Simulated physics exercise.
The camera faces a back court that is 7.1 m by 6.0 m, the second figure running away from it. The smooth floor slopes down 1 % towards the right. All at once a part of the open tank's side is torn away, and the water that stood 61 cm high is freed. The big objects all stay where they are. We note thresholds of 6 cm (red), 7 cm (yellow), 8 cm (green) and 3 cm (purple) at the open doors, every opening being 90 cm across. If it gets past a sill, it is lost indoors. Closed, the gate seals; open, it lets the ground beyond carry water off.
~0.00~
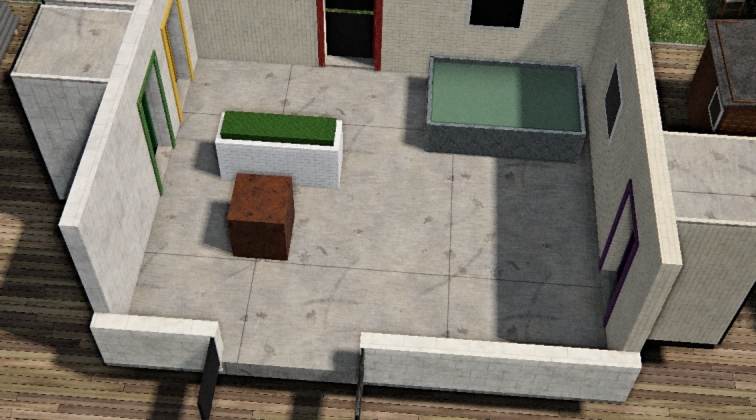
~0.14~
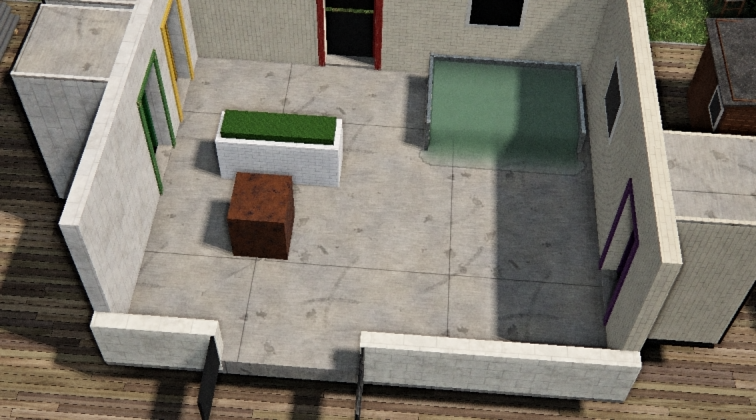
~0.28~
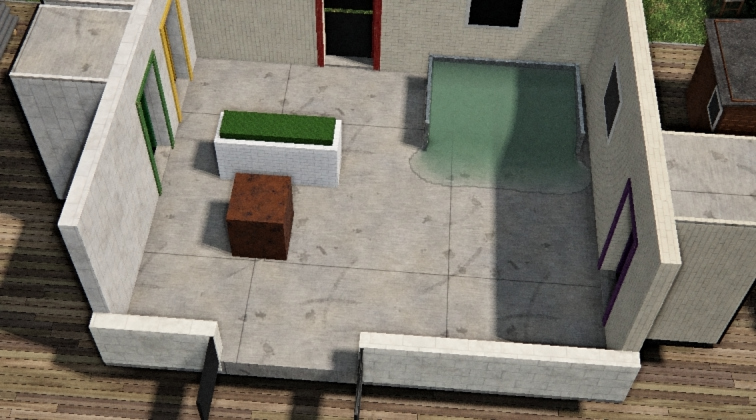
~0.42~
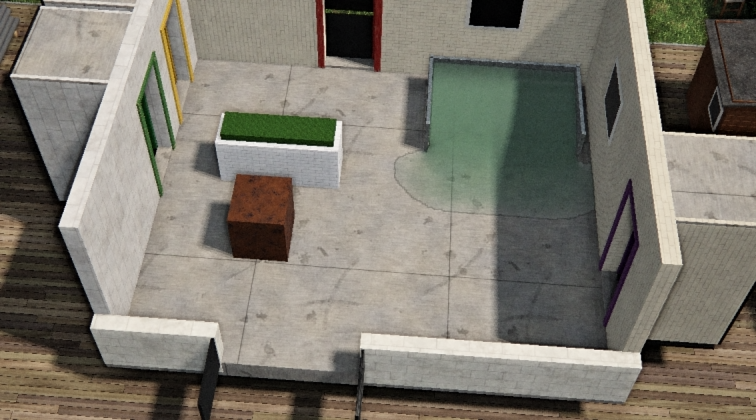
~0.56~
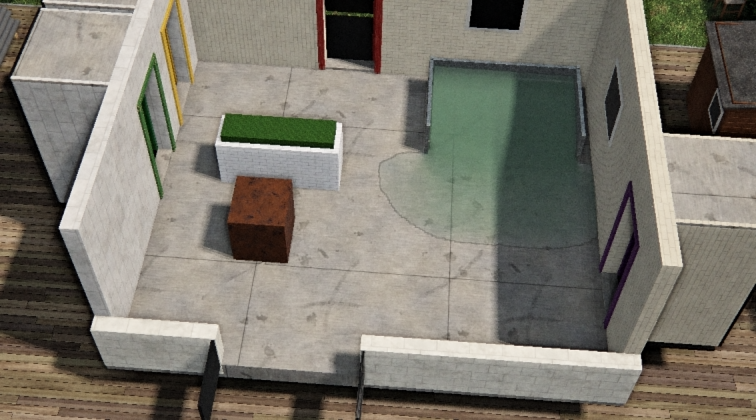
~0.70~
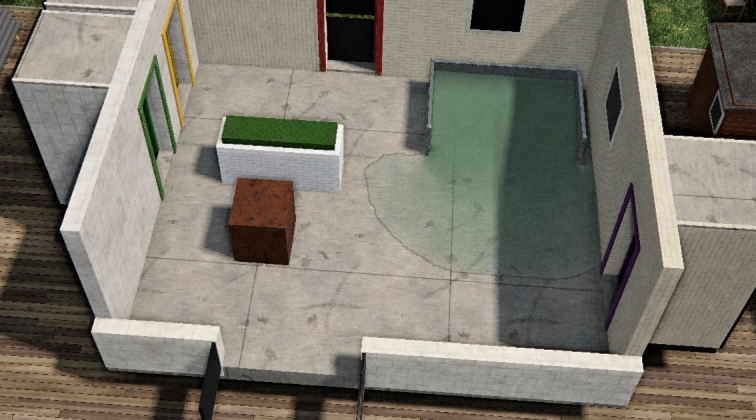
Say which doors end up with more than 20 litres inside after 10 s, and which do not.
Red door not more than 20 litres inside, yellow door not more than 20 litres inside, green door not more than 20 litres inside, purple door more than 20 litres inside.
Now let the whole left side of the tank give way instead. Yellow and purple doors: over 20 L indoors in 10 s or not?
Yellow: Beyond limit; purple: Within limit.
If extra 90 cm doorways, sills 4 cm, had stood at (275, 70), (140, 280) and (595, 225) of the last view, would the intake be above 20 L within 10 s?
Less, more, more.
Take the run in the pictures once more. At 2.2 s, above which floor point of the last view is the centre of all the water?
(501, 239).
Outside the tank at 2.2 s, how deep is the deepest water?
About 45 cm at most.
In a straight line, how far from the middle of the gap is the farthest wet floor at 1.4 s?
4.4 m.
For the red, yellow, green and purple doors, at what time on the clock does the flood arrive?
Times: Red 7.5 seconds, yellow 7.5 seconds, green 6.0 seconds, purple 0.9 seconds.
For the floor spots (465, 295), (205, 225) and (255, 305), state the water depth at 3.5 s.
First 18 cm, then 0 cm, then 2 cm.
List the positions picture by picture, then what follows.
In the first frame, the open tank at (505, 97) is whole and still, 61 cm deep.
In the second frame, the front is at (581, 164), 1.4 m from the gap at (502, 146); 0.6 m2 of floor is under water; 61 cm left at the back of the open tank.
In the third frame, water pours out at (501, 148) and has run 1.5 m, to (585, 181); typically 11 cm deep outside, 61 cm at the open tank's back.
In the fourth frame, the front is at (595, 202), 1.8 m from the gap at (502, 149); 3.5 m2 of floor is under water; 56 cm left at the back of the open tank.
In the fifth frame, water pours out at (502, 151) and has run 2.1 m, to (598, 232); typically 8 cm deep outside, 51 cm at the open tank's back.
In the sixth frame, water pours out at (503, 153) and has run 2.5 m, to (579, 270); typically 7 cm deep outside, 50 cm at the open tank's back.
After 1.4 s water covers 40 % of the floor and is deepest (28 cm) near (520, 374); red door not reached, yellow door not reached, green door not reached, purple door 9 cm at the sill, 1 L in.
After 2.2 s water covers 50 % of the floor and is deepest (45 cm) near (607, 381); red door not reached, yellow door not reached, green door not reached, purple door 10 cm at the sill, 15 L in.
After 3.5 s water covers 50 % of the floor and is deepest (24 cm) near (553, 293); red door not reached, yellow door not reached, green door not reached, purple door 17 cm at the sill, 73 L in.
After 6.0 s water covers 70 % of the floor and is deepest (16 cm) near (135, 302); red door not reached, yellow door not reached, green door 1 cm at the sill, 0 L in, purple door 10 cm at the sill, 218 L in.
After 10.0 s water covers 95 % of the floor and is deepest (10 cm) near (474, 88); red door 5 cm at the sill, 0 L in, yellow door 2 cm at the sill, 0 L in, green door 5 cm at the sill, 1 L in, purple door 6 cm at the sill, 272 L in.
